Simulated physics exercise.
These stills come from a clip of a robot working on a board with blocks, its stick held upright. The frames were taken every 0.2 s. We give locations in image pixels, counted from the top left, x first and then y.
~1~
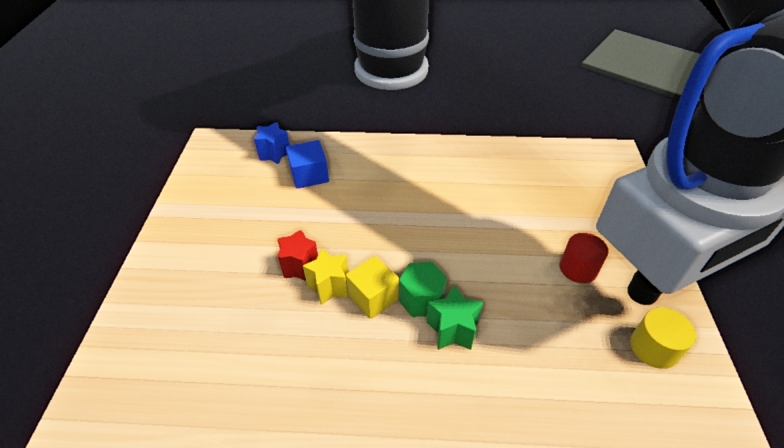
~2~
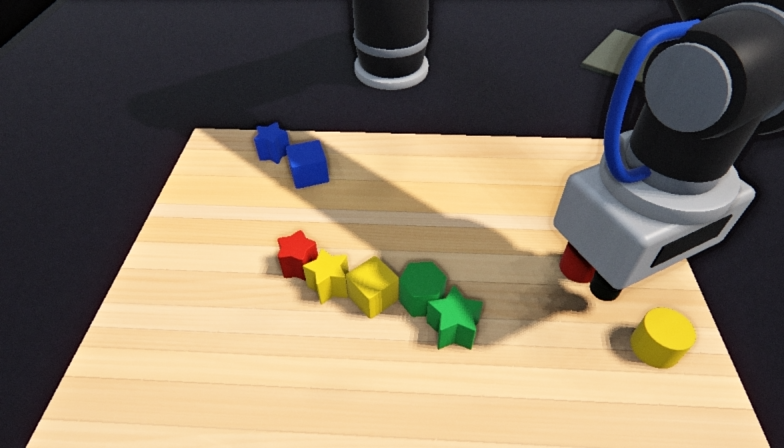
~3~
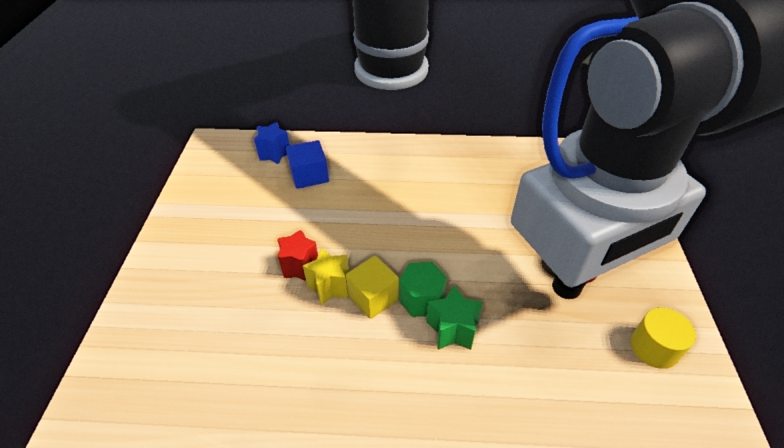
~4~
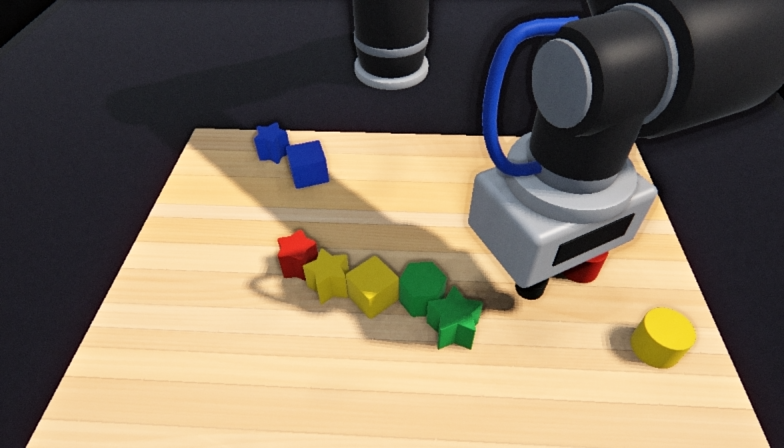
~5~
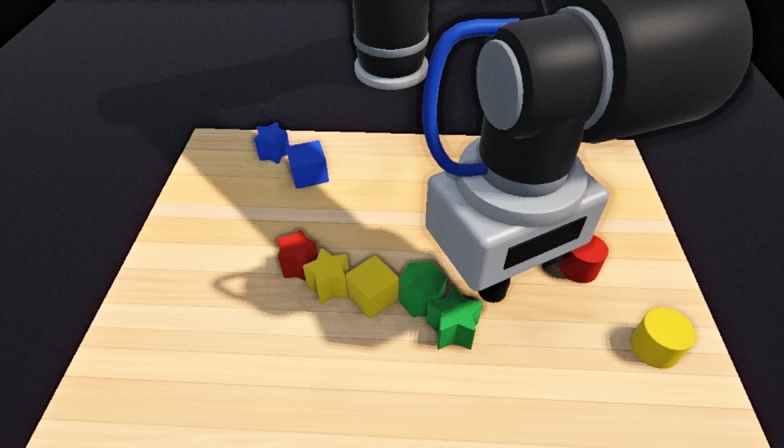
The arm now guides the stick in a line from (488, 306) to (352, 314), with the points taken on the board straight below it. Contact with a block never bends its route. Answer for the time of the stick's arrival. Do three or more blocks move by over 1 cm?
I believe so.
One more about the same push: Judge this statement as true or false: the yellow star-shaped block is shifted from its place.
That is true.
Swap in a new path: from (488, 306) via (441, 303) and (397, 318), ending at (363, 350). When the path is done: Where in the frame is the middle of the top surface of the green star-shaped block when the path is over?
Its top middle will sit at (435, 313).
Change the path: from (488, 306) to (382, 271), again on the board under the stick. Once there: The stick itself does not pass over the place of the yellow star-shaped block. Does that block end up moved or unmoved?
At the moment the path ends, the yellow star-shaped block no longer stands where it did.
What follows on the original path. One third of the way, stick (443, 295); yellow star-shaped block (321, 266), turned 20° clockwise; yellow four-sided block (361, 274), turned 15° anticlockwise; green six-sided block (410, 276), turned 15° clockwise; green star-shaped block (442, 316), turned 30° anticlockwise.
Two thirds of the way, stick (397, 297); yellow star-shaped block (297, 266); yellow four-sided block (335, 259), turned 55° anticlockwise; green six-sided block (378, 264), turned 70° clockwise; green star-shaped block (434, 317), turned 55° anticlockwise.
At the end, stick (350, 299); yellow star-shaped block (292, 266), turned 20° anticlockwise; yellow four-sided block (328, 250), turned 70° anticlockwise; green six-sided block (370, 263), turned 115° clockwise; green star-shaped block (434, 317), turned 55° anticlockwise.
